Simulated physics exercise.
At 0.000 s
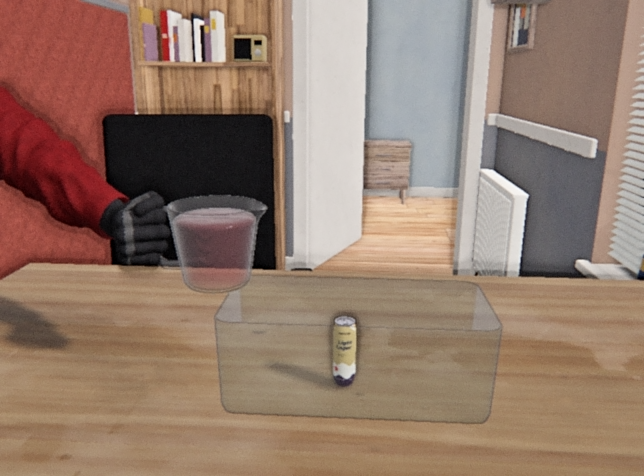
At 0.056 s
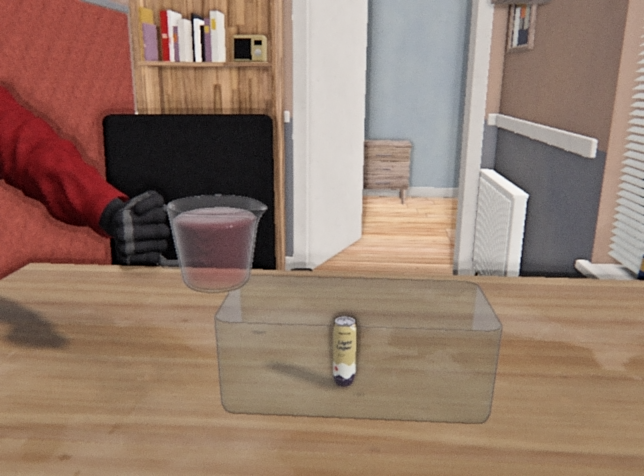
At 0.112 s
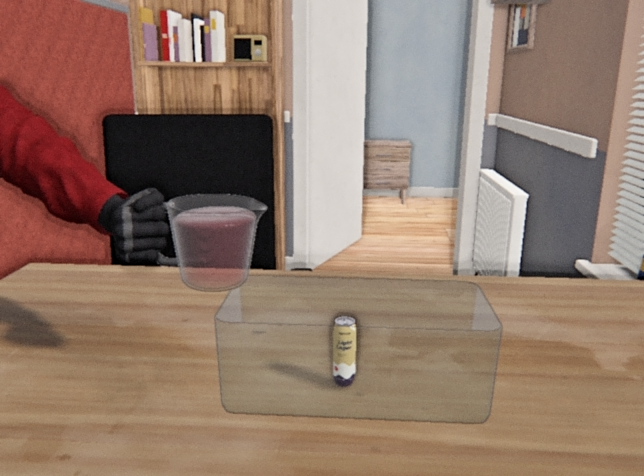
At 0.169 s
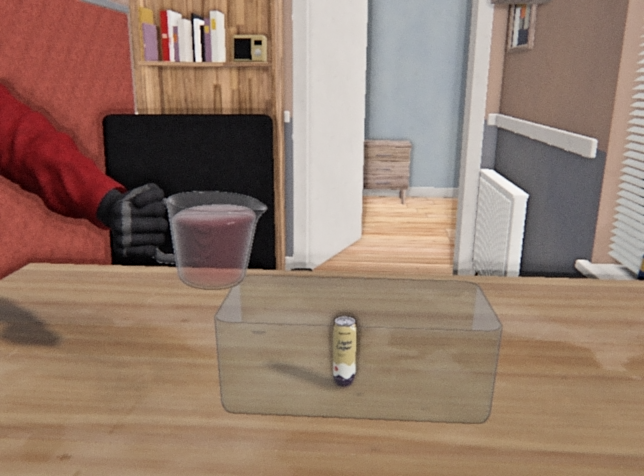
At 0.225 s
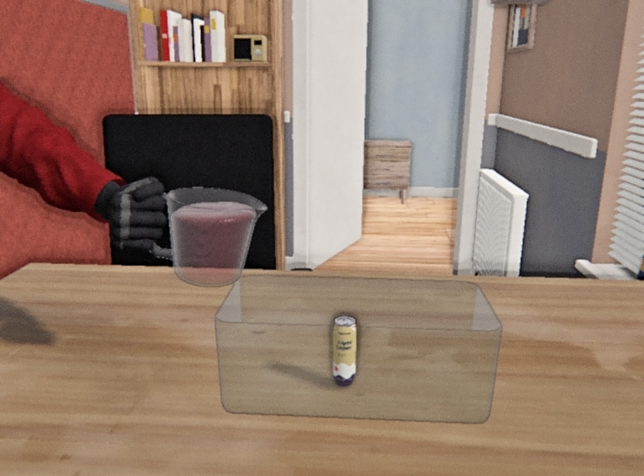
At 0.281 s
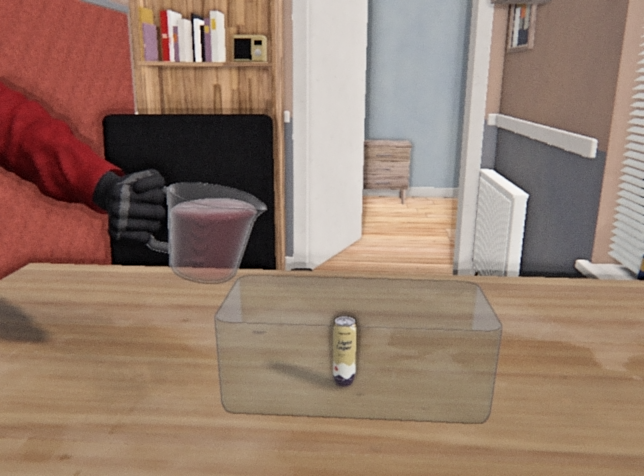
A black-gloved hand held a clear, flared jug of pinkish water above a wooden table and slowly tilted it slightly to the right, while a small tin stood still inside a see-through oblong basin.
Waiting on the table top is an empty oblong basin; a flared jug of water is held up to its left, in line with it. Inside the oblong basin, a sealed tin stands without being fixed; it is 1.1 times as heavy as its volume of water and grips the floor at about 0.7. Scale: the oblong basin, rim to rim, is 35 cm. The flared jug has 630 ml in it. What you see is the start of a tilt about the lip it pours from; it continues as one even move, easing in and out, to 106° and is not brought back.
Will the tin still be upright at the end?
No - here's my call: It tips.
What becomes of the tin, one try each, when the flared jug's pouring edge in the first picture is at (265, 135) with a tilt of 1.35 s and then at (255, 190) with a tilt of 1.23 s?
The tin stays vertical the first time and overturns the second time.
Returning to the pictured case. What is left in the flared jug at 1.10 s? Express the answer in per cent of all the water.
Around 18 in a hundred.
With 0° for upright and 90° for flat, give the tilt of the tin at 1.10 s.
I'd say it's tipped close to 40 degrees.
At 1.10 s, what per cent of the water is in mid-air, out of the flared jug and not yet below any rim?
About 24 percent.
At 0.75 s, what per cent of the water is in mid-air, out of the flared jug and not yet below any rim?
18 %.
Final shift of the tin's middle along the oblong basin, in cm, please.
Looks like roughly 9.0 cm in total.
By 0.75 s the tilt is 62° and 75 per cent is still to pour; the tin stands where it began.
By 1.10 s the tilt is 97° and 17 per cent is still to pour; the tin leans 40°.
By 1.46 s the tilt is 106° and 0 per cent is still to pour; the tin lies on its side.
By 1.85 s the tilt is 106° and 0 per cent is still to pour; the tin lies on its side.
At rest the tin lies on its side.
